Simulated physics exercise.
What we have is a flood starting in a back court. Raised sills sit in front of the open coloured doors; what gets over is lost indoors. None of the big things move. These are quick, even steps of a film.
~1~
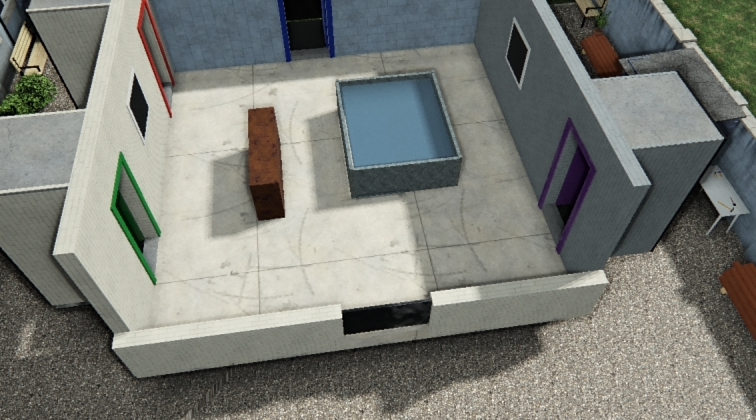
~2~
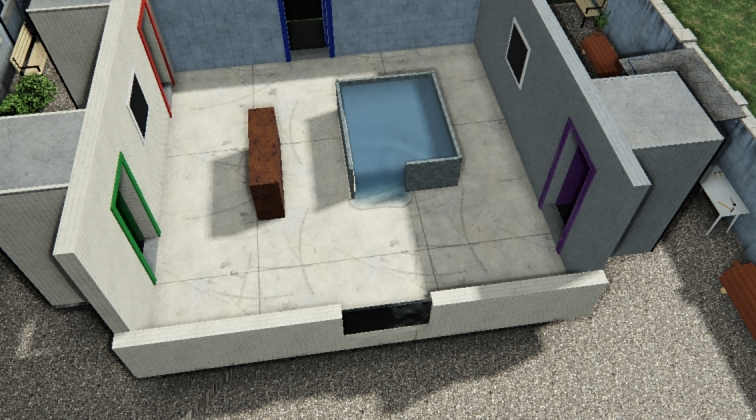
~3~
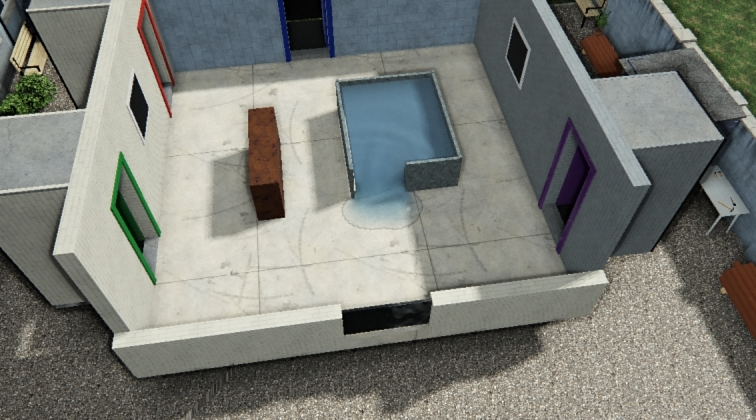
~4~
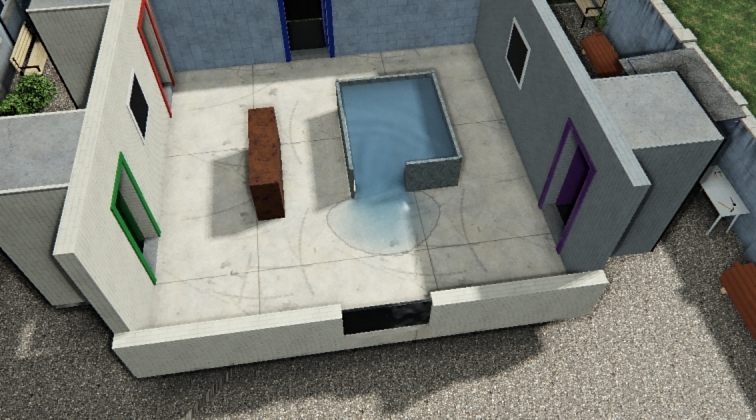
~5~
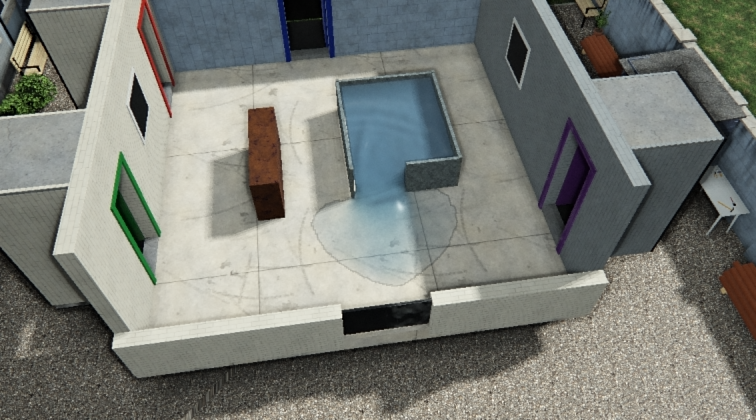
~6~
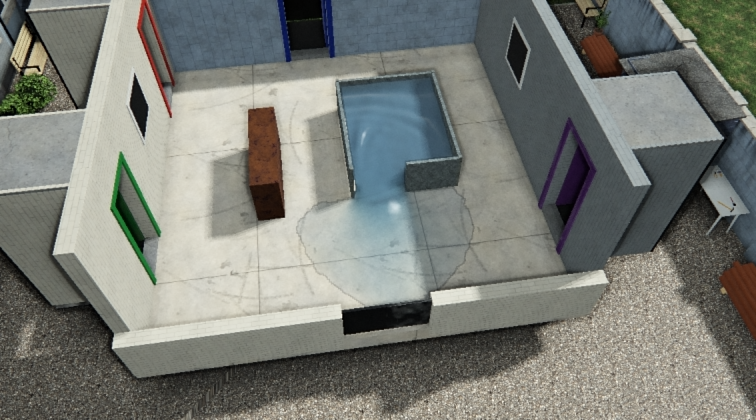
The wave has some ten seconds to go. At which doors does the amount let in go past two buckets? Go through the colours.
Door by door: The green door goes past two; the red door stays at two or fewer; the purple door stays at two or fewer; the blue door stays at two or fewer.
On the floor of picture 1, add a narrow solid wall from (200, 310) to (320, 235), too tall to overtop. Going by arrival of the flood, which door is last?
The blue door.
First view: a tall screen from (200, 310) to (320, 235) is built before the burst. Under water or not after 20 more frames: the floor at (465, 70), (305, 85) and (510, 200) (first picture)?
In order: Untouched, untouched, soaked.
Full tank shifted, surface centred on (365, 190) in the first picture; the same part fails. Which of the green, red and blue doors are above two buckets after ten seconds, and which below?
Result: Green door tops the limit, red door misses it, blue door misses it.
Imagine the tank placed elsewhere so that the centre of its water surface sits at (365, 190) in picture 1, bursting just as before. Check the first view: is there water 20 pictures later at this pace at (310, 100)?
Untouched.
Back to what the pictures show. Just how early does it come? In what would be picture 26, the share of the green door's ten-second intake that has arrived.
Something like 5 in a hundred.
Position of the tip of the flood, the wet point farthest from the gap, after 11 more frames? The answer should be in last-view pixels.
The farthest wet point should be near (149, 353).
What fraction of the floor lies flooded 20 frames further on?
Around 40 percent of it.
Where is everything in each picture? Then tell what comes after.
The first picture shows still water in the water tank at (395, 120).
In the second picture, the front is at (408, 199), out from the gap at (379, 183).
In the third picture, water pours out at (379, 185) and has run to (413, 218).
In the fourth picture, the front is at (403, 250), out from the gap at (379, 186).
In the fifth picture, the front is at (389, 281), out from the gap at (379, 186).
In the sixth picture, water pours out at (379, 185) and has run to a hidden place.
A moment on, water covers 20 % of the floor; the green door not reached, the red door not reached, the purple door not reached, the blue door not reached.
Next, water covers 30 % of the floor; the green door not reached, the red door not reached, the purple door not reached, the blue door not reached.
Then, water covers 40 % of the floor; the green door under two buckets in, the red door not reached, the purple door wet at the sill, nothing in, the blue door not reached.
Later, water covers 75 % of the floor; the green door over two buckets in, the red door wet at the sill, nothing in, the purple door wet at the sill, nothing in, the blue door not reached.
In the end, water covers 90 % of the floor; the green door far over two buckets in, the red door wet at the sill, nothing in, the purple door wet at the sill, nothing in, the blue door wet at the sill, nothing in.
